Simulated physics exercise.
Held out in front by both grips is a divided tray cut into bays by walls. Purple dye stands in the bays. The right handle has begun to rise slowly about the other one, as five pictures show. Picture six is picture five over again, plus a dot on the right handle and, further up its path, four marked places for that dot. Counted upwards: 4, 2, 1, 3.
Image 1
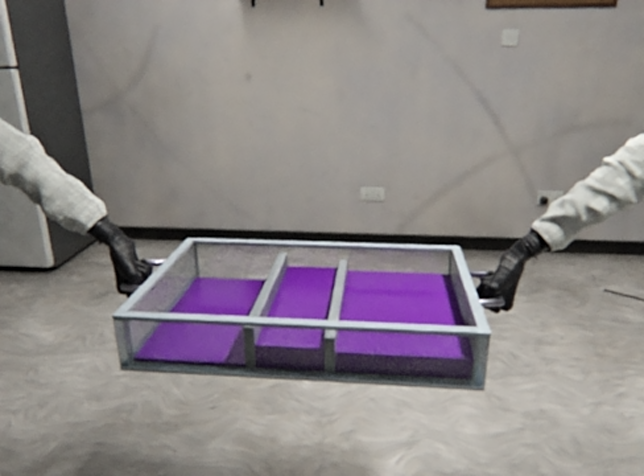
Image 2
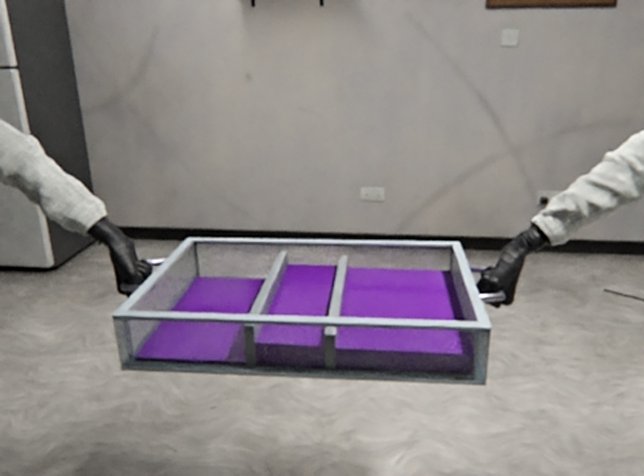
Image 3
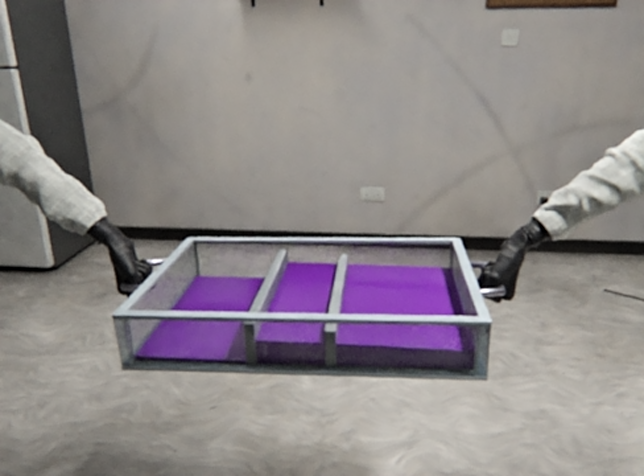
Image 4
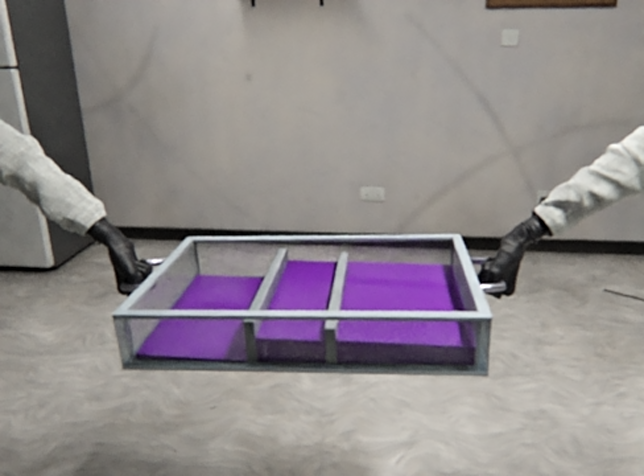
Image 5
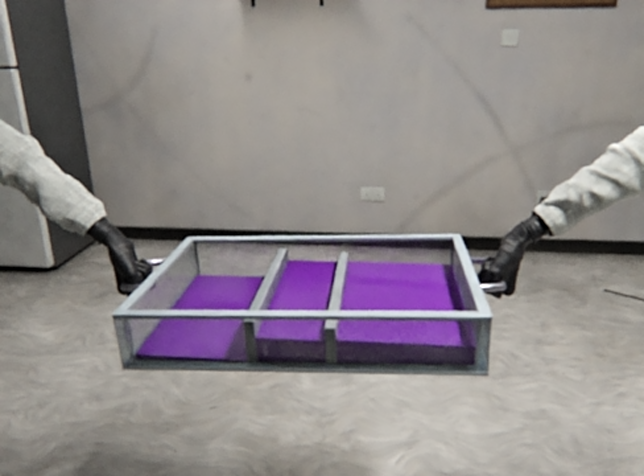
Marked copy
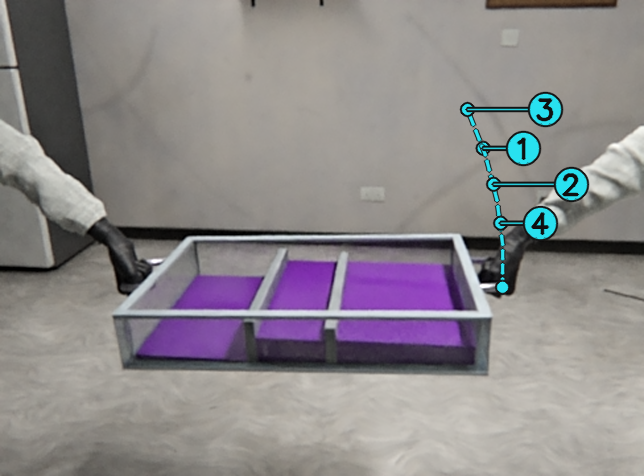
Clear divided tray of purple liquid tilting very slightly down to the left, held at both ends by black-gloved hands.
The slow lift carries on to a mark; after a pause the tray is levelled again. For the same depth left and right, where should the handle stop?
1 works best here.
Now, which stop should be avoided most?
That is stop 4.
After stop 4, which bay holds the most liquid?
It is the right one.
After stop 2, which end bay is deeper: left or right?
The right one.
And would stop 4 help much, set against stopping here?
No.
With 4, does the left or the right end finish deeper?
The right end bay.
In cyan, 1 at (483, 148); 2 at (493, 184); 3 at (467, 109); 4 at (500, 223).
If 1 is chosen, the two end bays stand about equally deep; nothing spills.
If 2 is chosen, the right end bay stands much deeper than the other; nothing spills.
If 3 is chosen, the left end bay stands much deeper than the other; nothing spills.
If 4 is chosen, the right end bay stands much deeper than the other; nothing spills.
